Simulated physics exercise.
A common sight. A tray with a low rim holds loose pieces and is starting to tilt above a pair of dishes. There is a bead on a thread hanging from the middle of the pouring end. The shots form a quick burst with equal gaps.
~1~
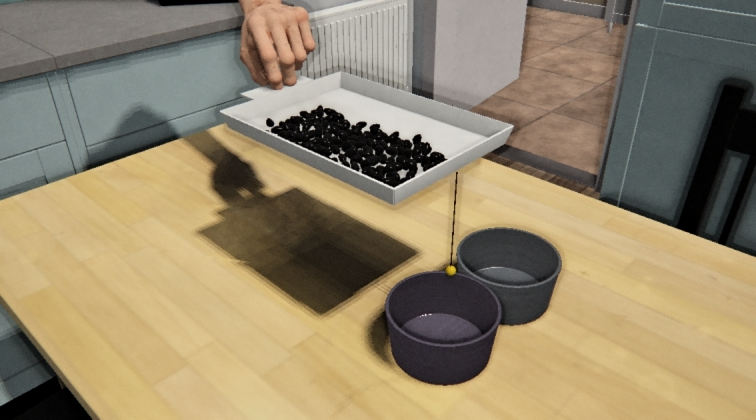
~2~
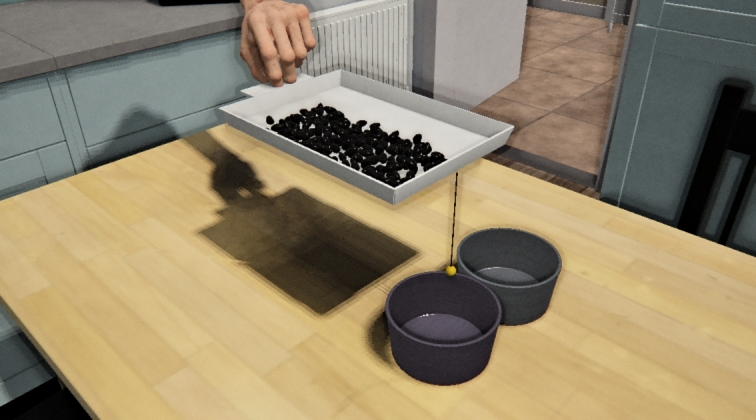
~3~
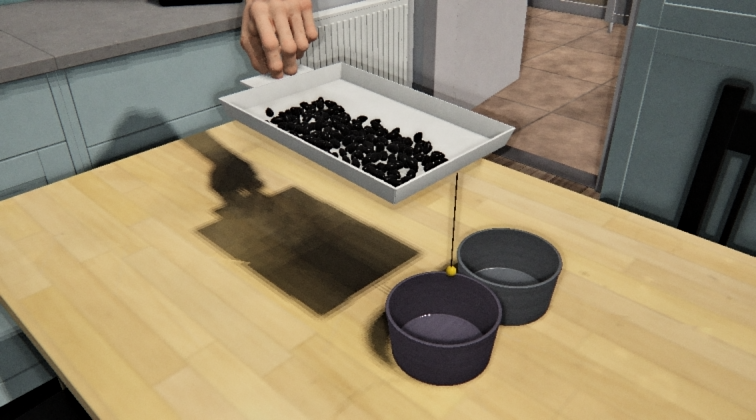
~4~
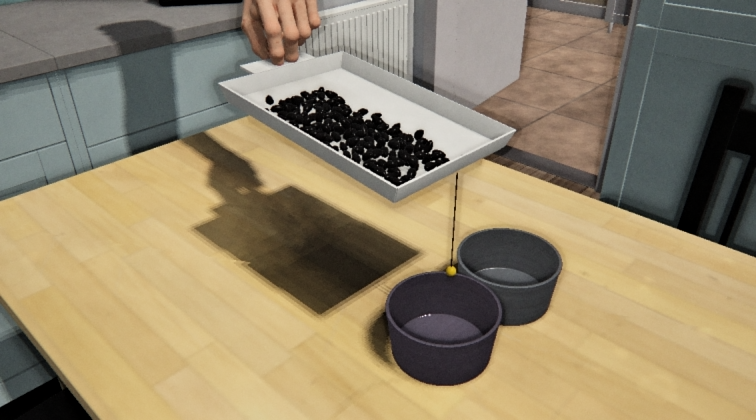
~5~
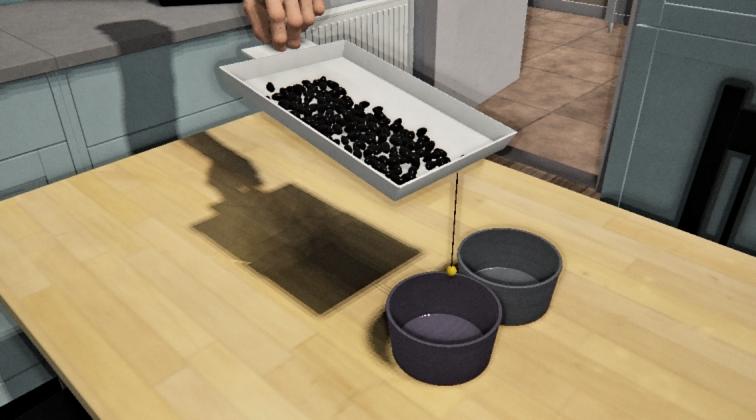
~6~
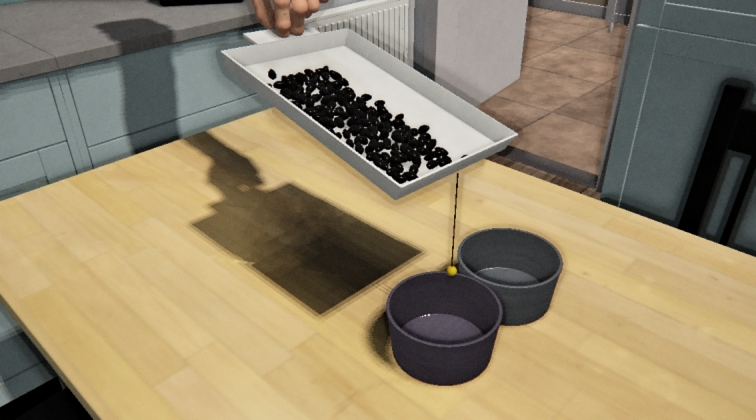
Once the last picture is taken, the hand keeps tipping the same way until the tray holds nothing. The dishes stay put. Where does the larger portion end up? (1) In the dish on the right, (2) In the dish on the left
1.
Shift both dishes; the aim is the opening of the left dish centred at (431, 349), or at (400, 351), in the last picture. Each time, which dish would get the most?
The rightmost dish, then the rightmost dish.
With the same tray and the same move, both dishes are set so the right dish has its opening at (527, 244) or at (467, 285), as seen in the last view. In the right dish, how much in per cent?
Around 40 and around 40 per cent, in that order.
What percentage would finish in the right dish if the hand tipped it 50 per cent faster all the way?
Near 70 in a hundred.
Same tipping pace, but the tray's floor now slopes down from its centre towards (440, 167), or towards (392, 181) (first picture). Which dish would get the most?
Results - the dish on the left side first, the dish on the left side second.
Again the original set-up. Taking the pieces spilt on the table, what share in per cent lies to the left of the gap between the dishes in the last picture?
I'd put it at close to 0 per cent.
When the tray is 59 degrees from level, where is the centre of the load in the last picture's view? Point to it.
Somewhere about (450, 129).
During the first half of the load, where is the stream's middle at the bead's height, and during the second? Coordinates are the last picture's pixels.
I'd put it at roughly (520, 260), and after that at roughly (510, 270).
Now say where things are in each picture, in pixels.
The first picture shows corners of the pouring end at (394, 185) and (506, 126), level; middle of the load at (352, 145), black beans; left dish at (487, 350); right dish at (550, 293); bead on its thread at (451, 271).
The second picture shows corners of the pouring end at (394, 185) and (506, 126), level; middle of the load at (352, 144).
The third picture shows corners of the pouring end at (395, 184) and (507, 128), tipped barely, lowest at the right corner; middle of the load at (353, 140).
The fourth picture shows corners of the pouring end at (397, 183) and (508, 129), tipped a little, lowest at the right corner; middle of the load at (353, 133).
The fifth picture shows corners of the pouring end at (399, 182) and (509, 131), tipped a little, lowest at the right corner; middle of the load at (355, 127).
The sixth picture shows corners of the pouring end at (401, 181) and (510, 133), tipped clearly, lowest at the right corner; middle of the load at (356, 120); left dish at (488, 350); right dish at (551, 294).
Soon after the last picture, tray tipped steeply; all on the tray.
A little later, tray tipped right over; most on the tray; a stray few in the left dish; a small part in the right dish; a stray few outside both; a small part in the air.
Later still, tray tipped past a quarter turn; a small part in the left dish; about half in the right dish; about a third outside both.
At rest, tray tipped past a quarter turn; a small part in the left dish; about half in the right dish; about a third outside both.
